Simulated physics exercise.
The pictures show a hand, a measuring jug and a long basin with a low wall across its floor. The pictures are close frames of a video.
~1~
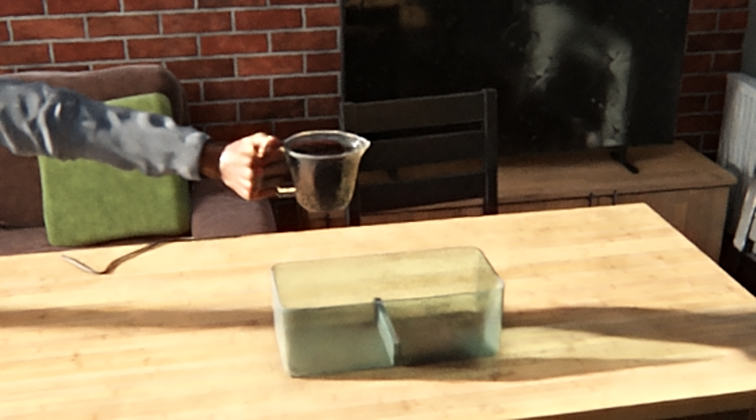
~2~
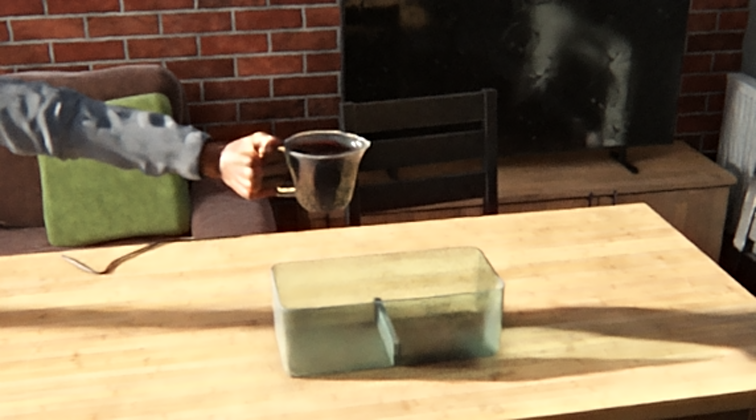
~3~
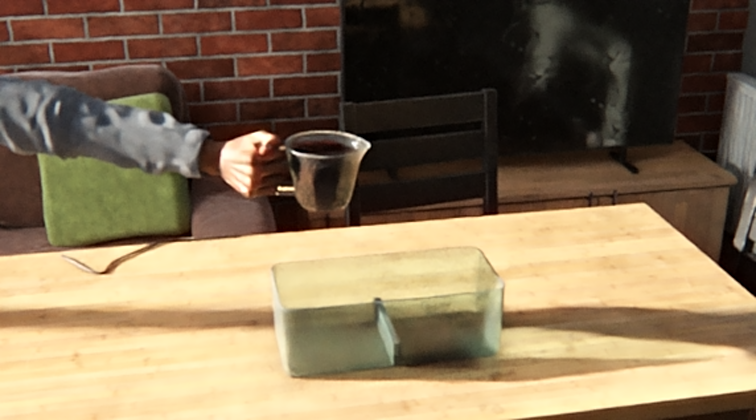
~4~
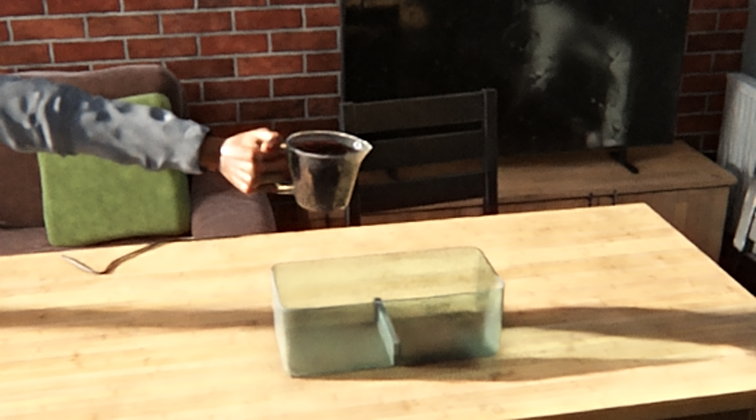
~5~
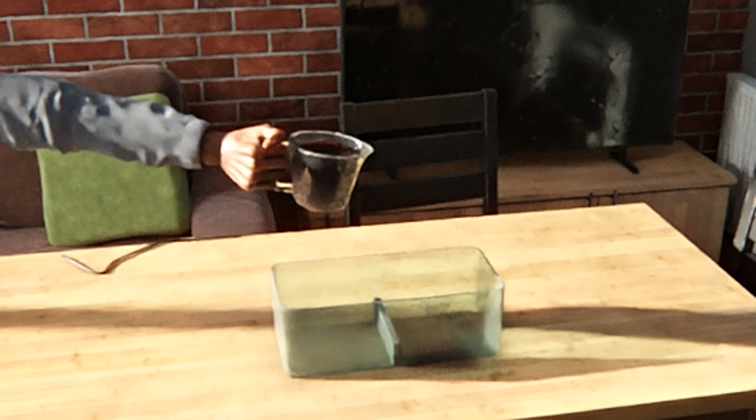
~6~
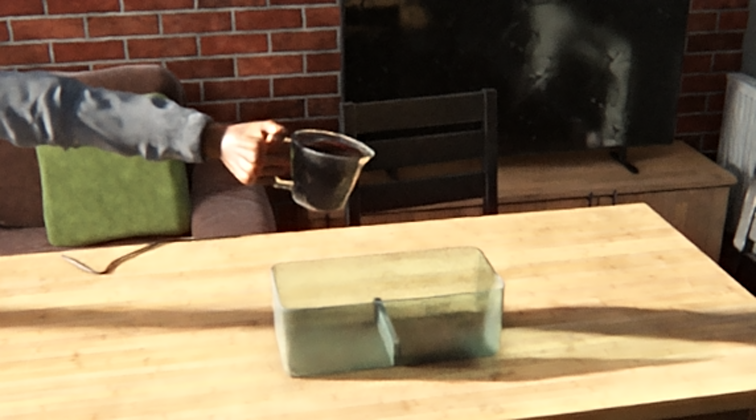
At a sunlit wooden table, a hand holding a glass jug of dark liquid above a divided basin, slowly tilting it rightward.
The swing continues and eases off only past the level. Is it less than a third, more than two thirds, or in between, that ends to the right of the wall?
The share right of the wall is more than two thirds.
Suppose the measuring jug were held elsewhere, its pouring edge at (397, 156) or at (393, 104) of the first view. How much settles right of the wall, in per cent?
Roughly 90 per cent, and 90 per cent.
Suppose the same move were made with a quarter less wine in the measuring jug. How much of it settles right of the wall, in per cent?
Some 80 per cent.
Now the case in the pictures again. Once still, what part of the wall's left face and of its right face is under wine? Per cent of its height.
Left about 10, right about 40.
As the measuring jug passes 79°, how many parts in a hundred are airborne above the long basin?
About 35 per cent.
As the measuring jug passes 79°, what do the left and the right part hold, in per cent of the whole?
Left: 0 %. Right: 10 %.
A moment on, the measuring jug is tipped on its side and 55 per cent is still to pour, 0 is left of the wall and 8 right of it.
Next, the measuring jug is tipped right over and 4 per cent is still to pour, 7 is left of the wall and 75 right of it.
Then the measuring jug is tipped right over and 0 per cent is still to pour, 16 is left of the wall and 83 right of it.
Later the measuring jug is tipped right over and 0 per cent is still to pour, 16 is left of the wall and 82 right of it.
In the end 16 per cent lies left of the wall, 82 right of it and 2 outside.
